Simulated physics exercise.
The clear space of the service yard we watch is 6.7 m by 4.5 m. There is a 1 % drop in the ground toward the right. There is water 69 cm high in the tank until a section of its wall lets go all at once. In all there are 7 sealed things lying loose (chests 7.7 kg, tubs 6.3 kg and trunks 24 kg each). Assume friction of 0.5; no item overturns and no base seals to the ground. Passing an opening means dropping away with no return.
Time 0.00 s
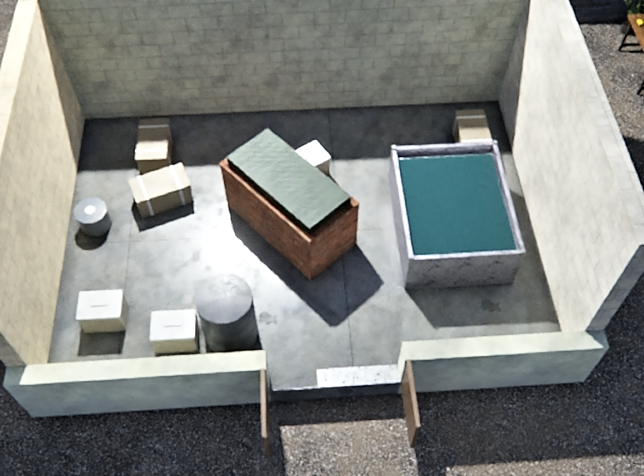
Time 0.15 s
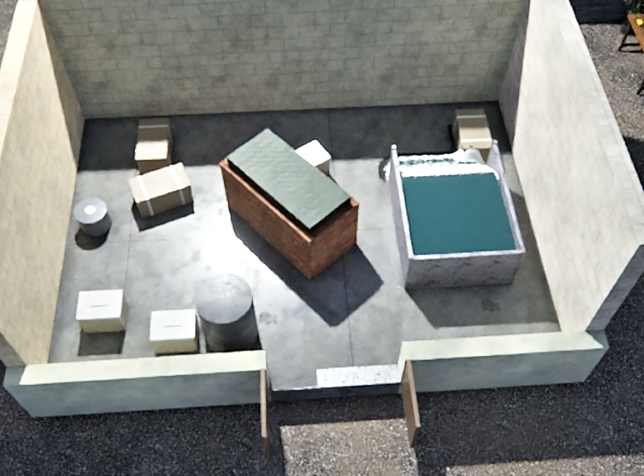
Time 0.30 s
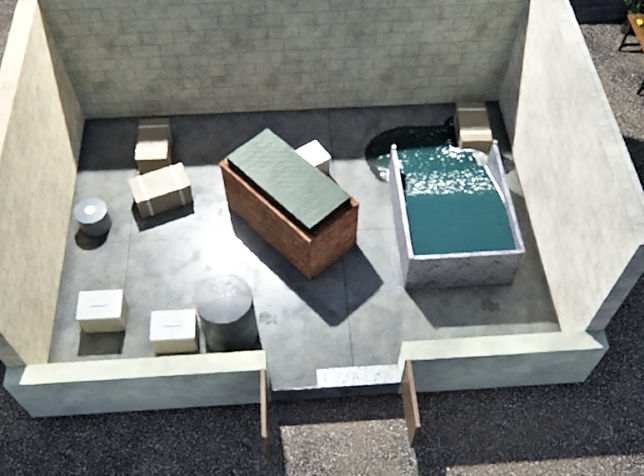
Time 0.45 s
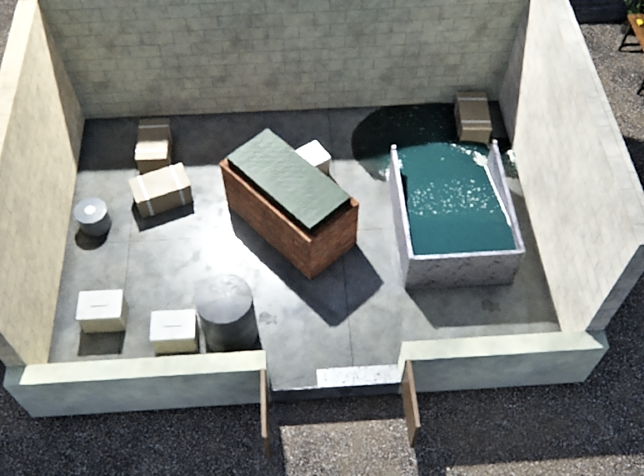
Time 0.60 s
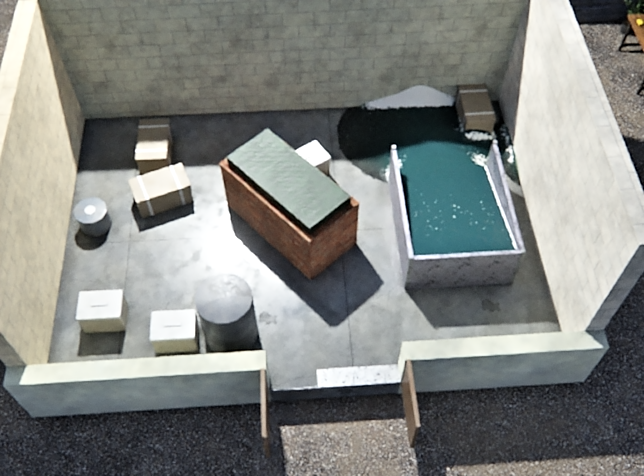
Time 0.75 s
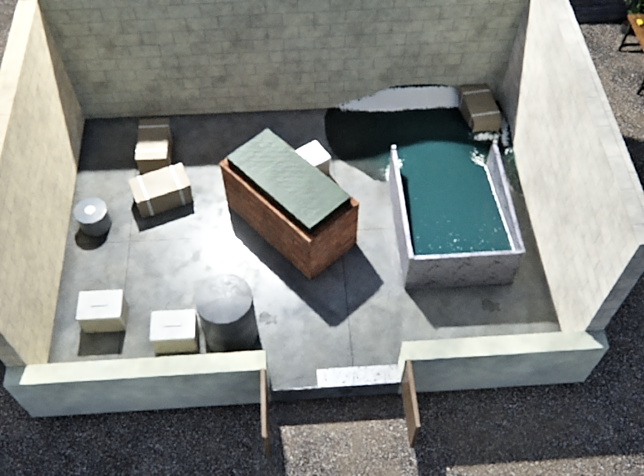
To begin with, green water fills a pale-walled tank on the right of a walled yard, until its far side opens and water gushes out. The water spreads across the floor behind, mostly leftward, nudging a brown box slightly toward the back wall and turning it, while the other objects stay still.
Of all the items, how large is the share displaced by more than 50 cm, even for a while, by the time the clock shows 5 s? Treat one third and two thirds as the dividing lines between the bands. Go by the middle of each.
I reckon it gets to two thirds or beyond.
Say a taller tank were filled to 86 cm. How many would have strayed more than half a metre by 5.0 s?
That would make 6 of them.
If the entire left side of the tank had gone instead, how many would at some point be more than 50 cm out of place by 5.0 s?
Count: 3.
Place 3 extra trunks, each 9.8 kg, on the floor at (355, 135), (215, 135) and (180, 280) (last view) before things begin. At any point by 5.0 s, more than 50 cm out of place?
Respectively: Tops it; tops it; doesn't reach it.
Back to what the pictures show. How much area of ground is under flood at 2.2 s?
I'd estimate close to 11.5 m2.
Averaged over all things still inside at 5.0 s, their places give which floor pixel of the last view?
It sits at about (216, 290).
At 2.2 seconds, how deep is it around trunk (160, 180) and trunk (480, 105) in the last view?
Close to 1 and 19 centimetres.
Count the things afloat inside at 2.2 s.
I count 1.
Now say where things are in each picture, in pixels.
In the first picture, a trunk at (474, 129), on the bottom; a chest at (307, 157), on the bottom; 2.5 m2 under water; 0 of 7 have shifted.
In the second picture, a trunk at (474, 128) rests on the ground; a chest at (307, 157), on the bottom; water covers 3.2 m2; 0 of 7 have shifted.
In the third picture, a trunk at (474, 121), on the bottom, 16 cm from its start; a chest at (307, 157) rests on the ground; 4.2 m2 under water; 1 of 7 have shifted.
In the fourth picture, a trunk at (474, 110) rests on the ground, 39 cm from its start; a chest at (307, 157), on the bottom; 5.5 m2 under water; 1 of 7 have shifted.
In the fifth picture, a trunk at (476, 102) rests on the ground, 57 cm from its start; a chest at (307, 157), on the bottom; 6.1 m2 under water; 1 of 7 have shifted.
In the sixth picture, a trunk at (481, 103) rests on the ground, 57 cm from its start; a chest at (307, 157), on the bottom; water covers 6.7 m2; 1 of 7 have shifted.
After 1.1 s 1 of 7 are over 50 cm from their spots; 1 afloat.
After 2.2 s 1 of 7 are over 50 cm from their spots; 1 afloat.
After 3.5 s 4 of 7 are over 50 cm from their spots; 2 afloat.
After 5.0 s 5 of 7 are over 50 cm from their spots, and 5 have been at some point; 2 afloat.
